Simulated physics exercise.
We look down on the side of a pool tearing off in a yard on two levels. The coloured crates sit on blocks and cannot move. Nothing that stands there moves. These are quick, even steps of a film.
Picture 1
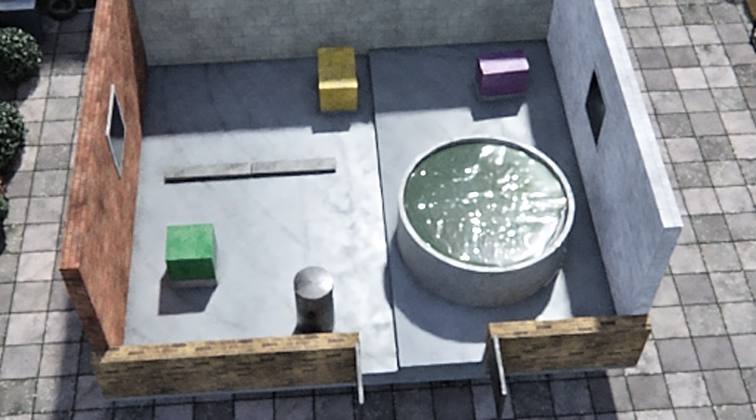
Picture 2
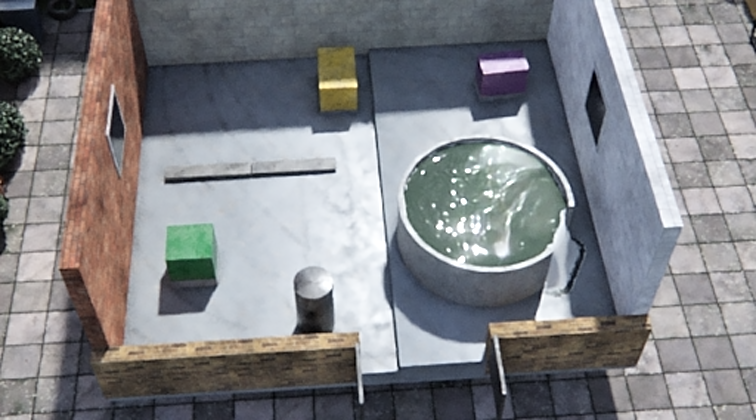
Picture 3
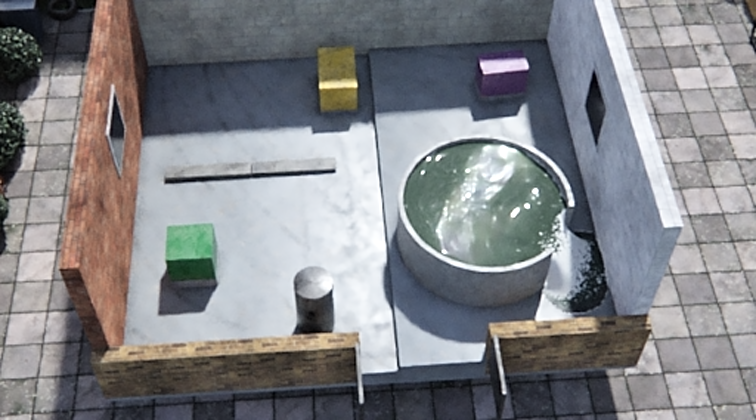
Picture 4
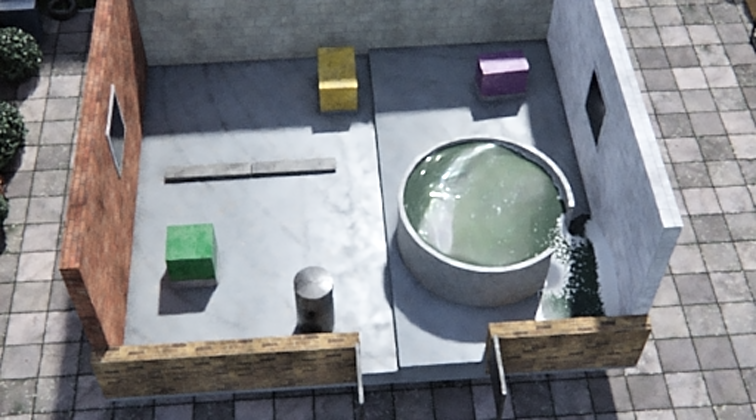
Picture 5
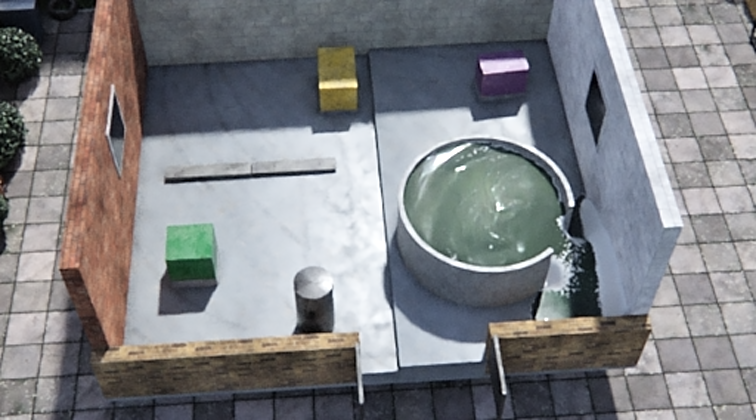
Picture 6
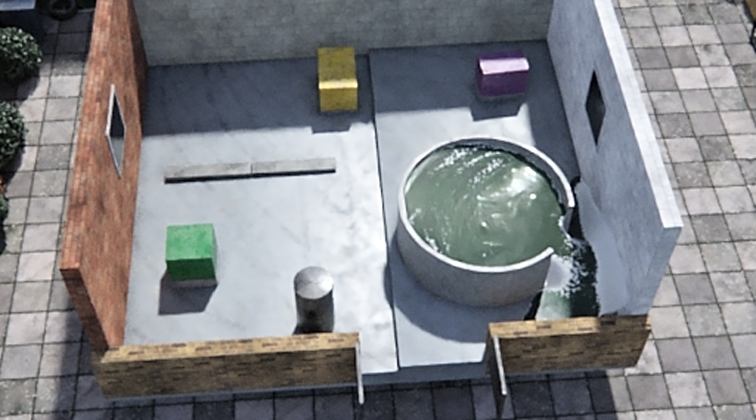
In a walled yard, a round pool of green water splitting open on its right side, water pouring out beside the wall.
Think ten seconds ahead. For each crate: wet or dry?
The purple crate gets wet; the green crate stays dry; the yellow crate gets wet.
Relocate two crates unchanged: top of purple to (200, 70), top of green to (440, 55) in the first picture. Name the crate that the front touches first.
First comes the green-painted one.
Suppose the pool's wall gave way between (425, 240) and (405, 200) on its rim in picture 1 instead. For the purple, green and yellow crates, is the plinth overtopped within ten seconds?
Then: Purple stays dry, green gets wet, yellow takes water.
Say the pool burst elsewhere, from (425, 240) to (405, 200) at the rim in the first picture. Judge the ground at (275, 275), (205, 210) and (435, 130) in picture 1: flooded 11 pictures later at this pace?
In that order: Flooded, under water, dry.
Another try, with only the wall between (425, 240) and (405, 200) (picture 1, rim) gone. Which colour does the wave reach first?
That is the crate marked green.
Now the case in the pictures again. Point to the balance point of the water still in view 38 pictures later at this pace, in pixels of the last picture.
Close to (411, 224).
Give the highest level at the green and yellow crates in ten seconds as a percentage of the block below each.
About 80 and 200 per cent.
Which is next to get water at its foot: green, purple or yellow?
The crate marked purple.
A moment on, water covers 15 % of the floor; the purple crate not reached, the green crate not reached, the yellow crate not reached.
Next, water covers 30 % of the floor; the purple crate water round its plinth, the green crate not reached, the yellow crate not reached.
Then, water covers 55 % of the floor; the purple crate water round its plinth, the green crate water round its plinth, the yellow crate water round its plinth.
Later, water covers 85 % of the floor; the purple crate water round its plinth, the green crate water round its plinth, the yellow crate water round its plinth.
In the end, water covers 95 % of the floor; the purple crate was topped, the green crate stayed above the water, the yellow crate was topped.
